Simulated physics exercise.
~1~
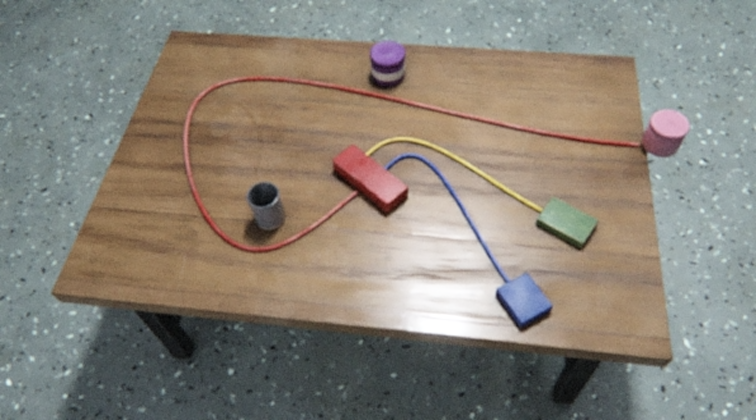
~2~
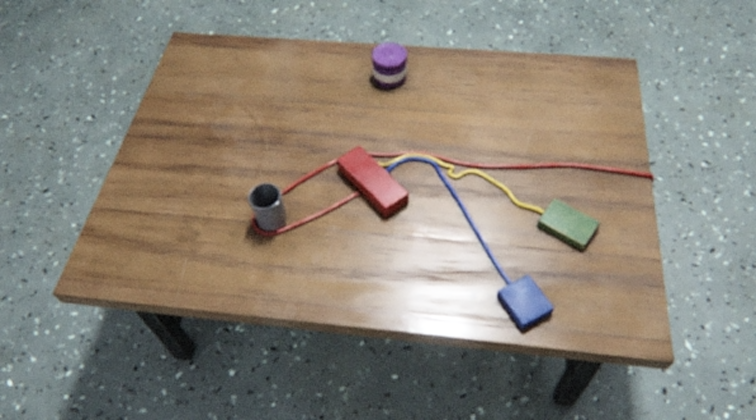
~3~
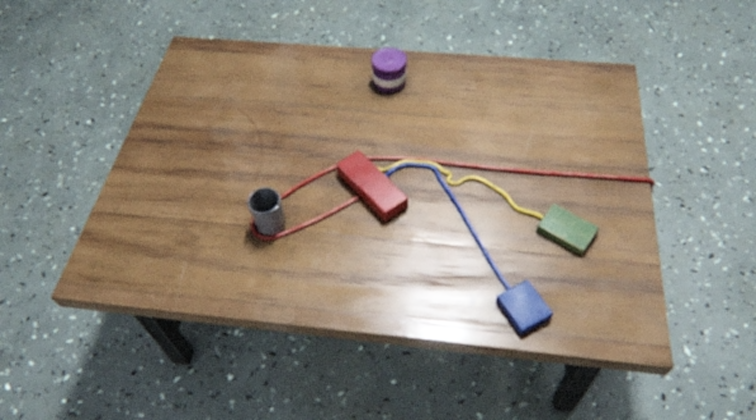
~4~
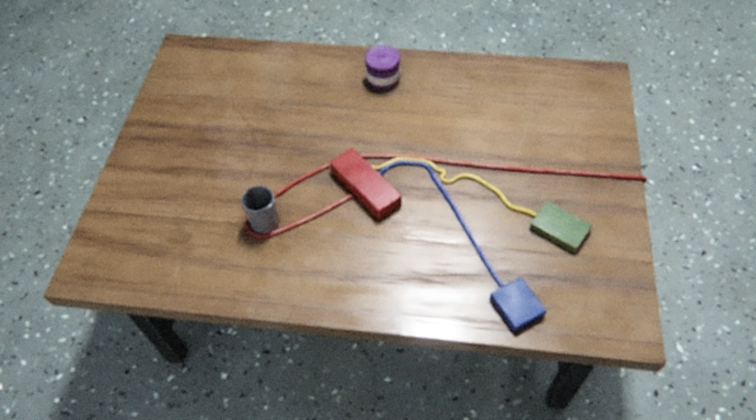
At the start, a pink cylinder sits at the right edge of a wooden table, joined to a red block by a long red cable that loops widely around a grey cup. Yellow and blue cables run from the block to a green box and a blue box, while a purple canister stands at the back. The pink cylinder then drops out of sight over the right edge, and the red cable draws in snugly around the cup. The yellow cable shifts into a wavy bend. At the end, the red cable stretches over the edge, while the block has hardly moved.
